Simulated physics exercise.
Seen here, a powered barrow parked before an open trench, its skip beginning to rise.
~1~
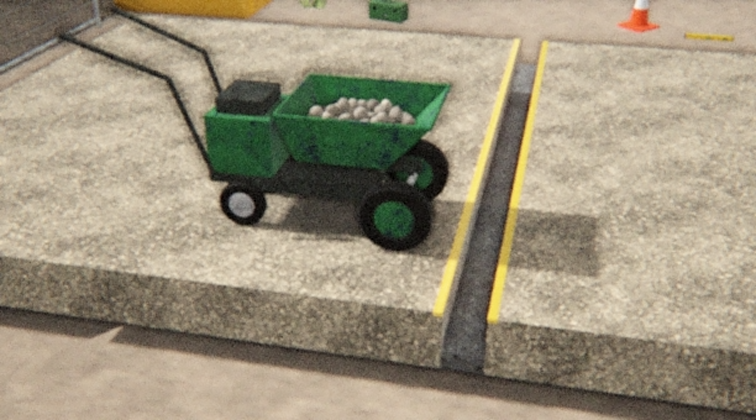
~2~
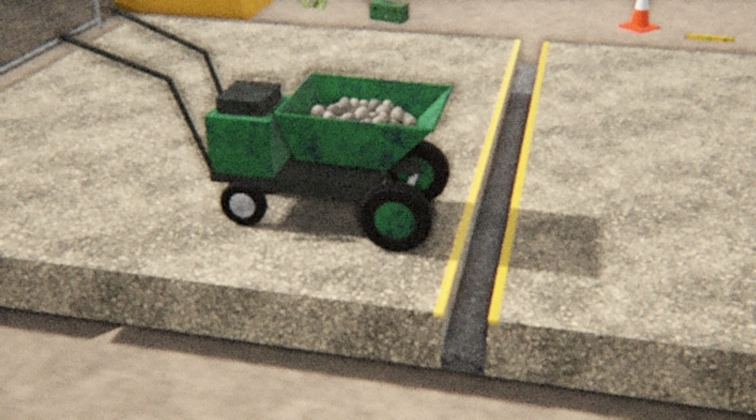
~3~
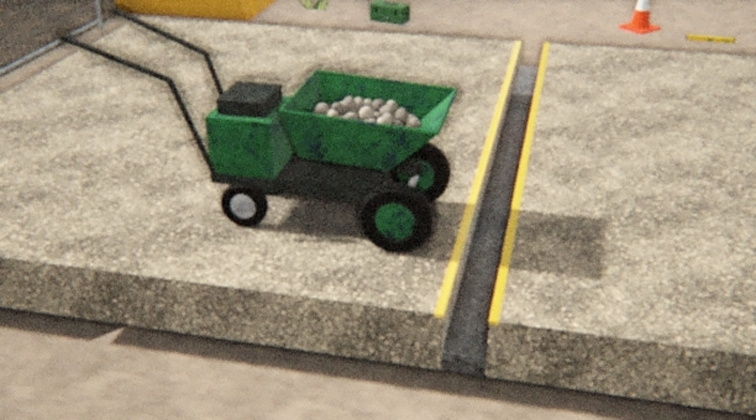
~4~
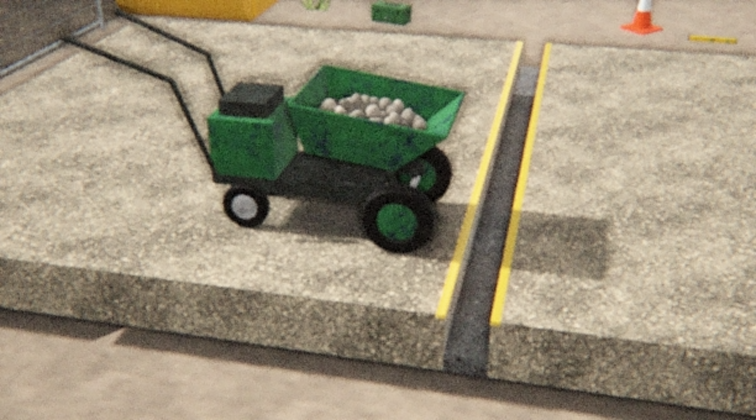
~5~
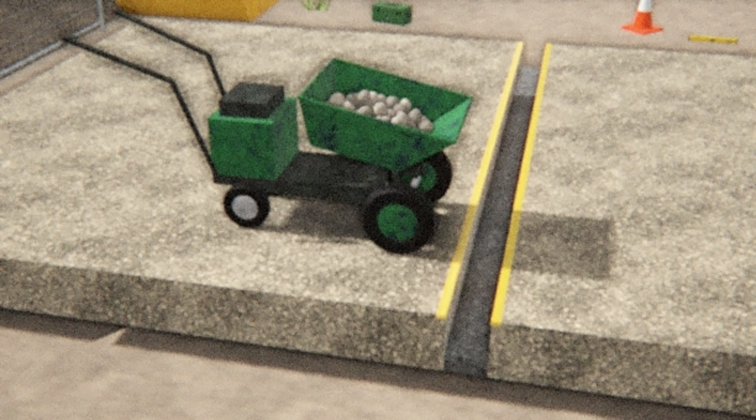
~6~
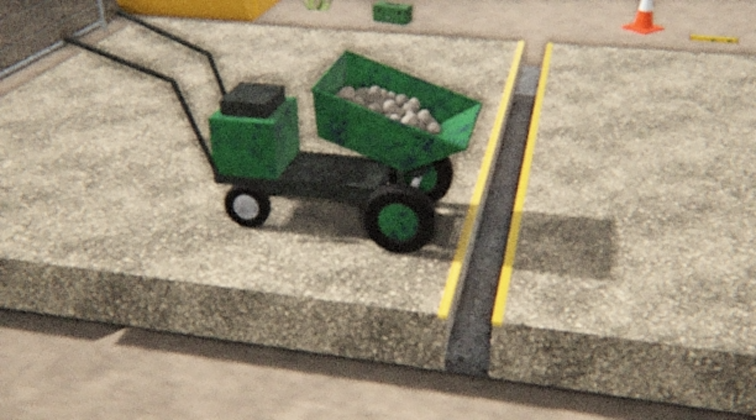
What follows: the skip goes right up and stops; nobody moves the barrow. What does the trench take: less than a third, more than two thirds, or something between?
It catches less than a third.
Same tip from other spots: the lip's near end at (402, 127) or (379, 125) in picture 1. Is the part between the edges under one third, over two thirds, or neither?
In turn: The middle third; more than two thirds.
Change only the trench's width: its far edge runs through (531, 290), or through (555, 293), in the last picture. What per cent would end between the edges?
Roughly 50 per cent, and 90 per cent.
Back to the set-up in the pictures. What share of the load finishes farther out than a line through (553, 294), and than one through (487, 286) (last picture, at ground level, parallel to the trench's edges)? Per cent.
About 40 and 90 per cent.
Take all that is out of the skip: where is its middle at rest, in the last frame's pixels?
Around (553, 237).
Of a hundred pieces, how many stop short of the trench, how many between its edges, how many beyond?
In per cent, short 0, between 0 and beyond 90.
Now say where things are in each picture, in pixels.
In the first frame, lip of the skip at (430, 129), level; top of the load at (367, 125), river pebbles; first edge of the trench at (448, 278); far edge at (499, 285), the trench under half as wide as the skip, and about as deep as wide.
In the second frame, lip of the skip at (432, 131), level; top of the load at (343, 124).
In the third frame, lip of the skip at (437, 133), tipped barely; top of the load at (347, 122).
In the fourth frame, lip of the skip at (446, 137), tipped a little; top of the load at (341, 112).
In the fifth frame, lip of the skip at (454, 143), tipped a little; top of the load at (348, 108).
In the sixth frame, lip of the skip at (465, 149), tipped clearly; top of the load at (351, 107); first edge of the trench at (452, 281); far edge at (504, 287).
Soon, skip tipped steeply; all in the skip.
A while on, skip tipped right over; about half in the skip; about half beyond it; a stray few falling.
Towards the end, skip tipped right over; a small part in the skip; a stray few in or heaped over the trench; nearly all beyond it.
Finally, skip tipped right over; a small part in the skip; a stray few in or heaped over the trench; nearly all beyond it.
